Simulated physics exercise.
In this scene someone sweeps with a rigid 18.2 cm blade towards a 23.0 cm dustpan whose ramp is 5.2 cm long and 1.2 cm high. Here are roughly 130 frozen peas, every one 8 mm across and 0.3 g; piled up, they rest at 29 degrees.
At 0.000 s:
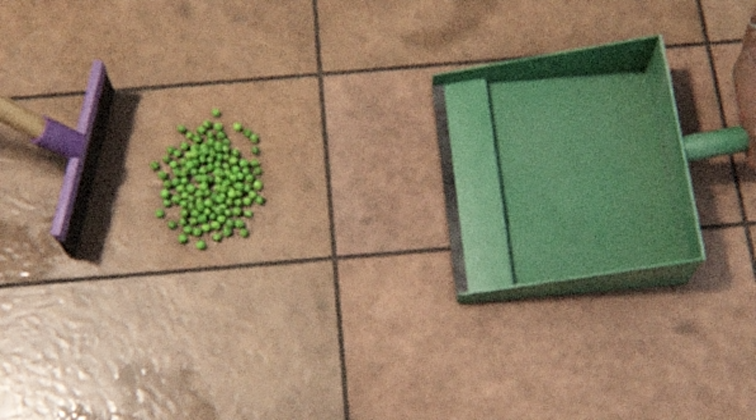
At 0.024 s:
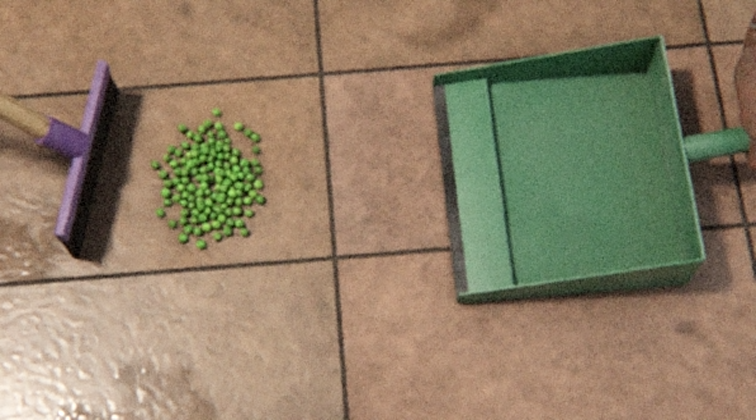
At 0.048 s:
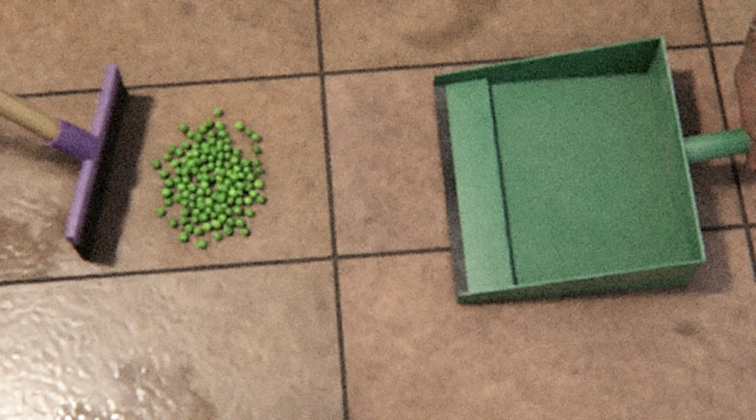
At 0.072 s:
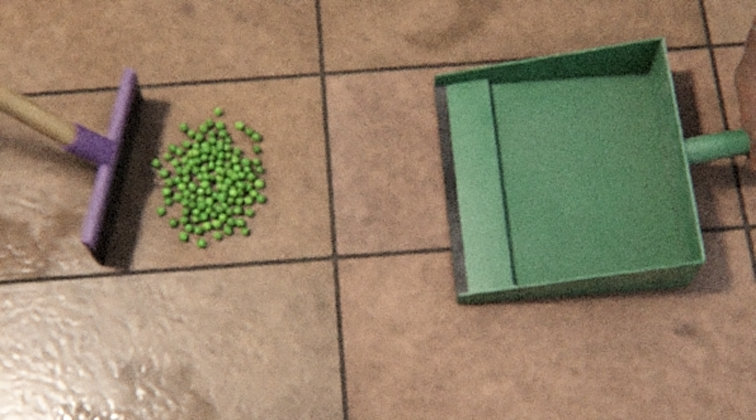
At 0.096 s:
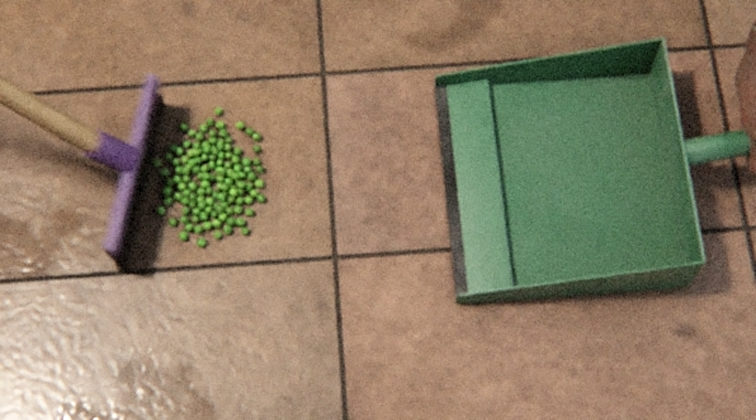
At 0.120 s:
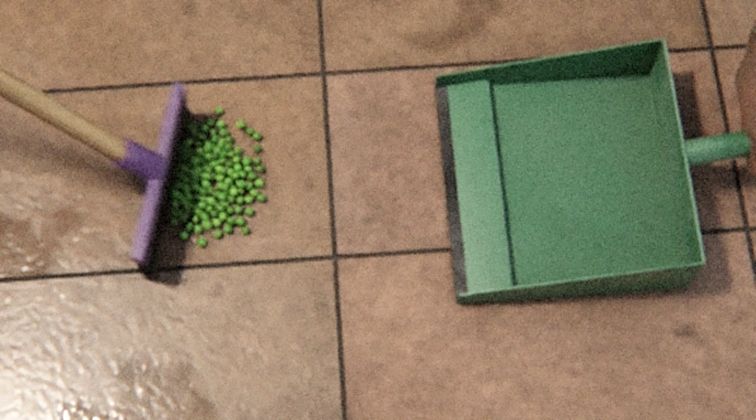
The video shows a purple blade on a wooden handle sliding rightward across brown floor tiles toward a scattered cluster of small green peas, reaching its left edge and nudging some, while a green dustpan rests at the right.
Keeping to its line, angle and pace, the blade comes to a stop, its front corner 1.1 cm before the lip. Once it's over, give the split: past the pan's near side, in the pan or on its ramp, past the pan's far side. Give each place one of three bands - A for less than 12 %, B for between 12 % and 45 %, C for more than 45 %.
Near side, band B; pan, band B; far side, band A.
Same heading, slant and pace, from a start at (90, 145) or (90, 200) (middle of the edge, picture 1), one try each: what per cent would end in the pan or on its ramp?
Some 30 and 20 per cent.
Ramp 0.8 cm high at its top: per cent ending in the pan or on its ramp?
With that ramp, near 25 per cent.
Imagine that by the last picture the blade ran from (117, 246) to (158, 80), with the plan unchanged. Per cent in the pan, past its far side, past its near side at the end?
Pan 20; far 10; near 20.
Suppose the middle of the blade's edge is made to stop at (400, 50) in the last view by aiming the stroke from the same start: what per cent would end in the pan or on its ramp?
I'd expect around 5 per cent.
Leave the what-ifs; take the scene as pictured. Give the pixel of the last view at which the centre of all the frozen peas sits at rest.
Once everything settles, the centre is around (454, 264).
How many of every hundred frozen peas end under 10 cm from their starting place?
Roughly 0 per cent.
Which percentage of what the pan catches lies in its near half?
100 per cent.
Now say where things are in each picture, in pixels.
The first frame shows blade from (59, 236) to (100, 70), moved 0.0 cm, 0 of the pieces shifted so far; middle of the pieces at (210, 179); pan at (575, 180).
The second frame shows blade from (63, 236) to (104, 70), moved 0.3 cm, 0 of the pieces shifted so far; middle of the pieces at (210, 179).
The third frame shows blade from (73, 238) to (115, 73), moved 1.3 cm, 0 of the pieces shifted so far; middle of the pieces at (211, 178).
The fourth frame shows blade from (89, 243) to (131, 77), moved 3.0 cm, 0 of the pieces shifted so far; middle of the pieces at (211, 178).
The fifth frame shows blade from (112, 250) to (153, 84), moved 5.3 cm, 0 of the pieces shifted so far; middle of the pieces at (212, 178).
The sixth frame shows blade from (139, 259) to (179, 92), moved 8.0 cm, 25 of the pieces shifted so far; middle of the pieces at (212, 177); pan at (577, 183). Its pace works out near 1.14 m/s, heading 25 degrees towards the viewer's side.
After 0.25 s, middle of the blade 14 cm from the lip; 0 % over the lip, far side 0 %, near side 5 %.
After 0.33 s, middle of the blade 6 cm from the lip; 0 % over the lip, far side 5 %, near side 15 %.
After 0.55 s, middle of the blade 3 cm from the lip; 35 % over the lip, far side 5 %, near side 25 %.
By 1.9 s all is still; near side 25 %, pan 25 %, far side 5 %, in front of the lip or behind the blade 45 %.
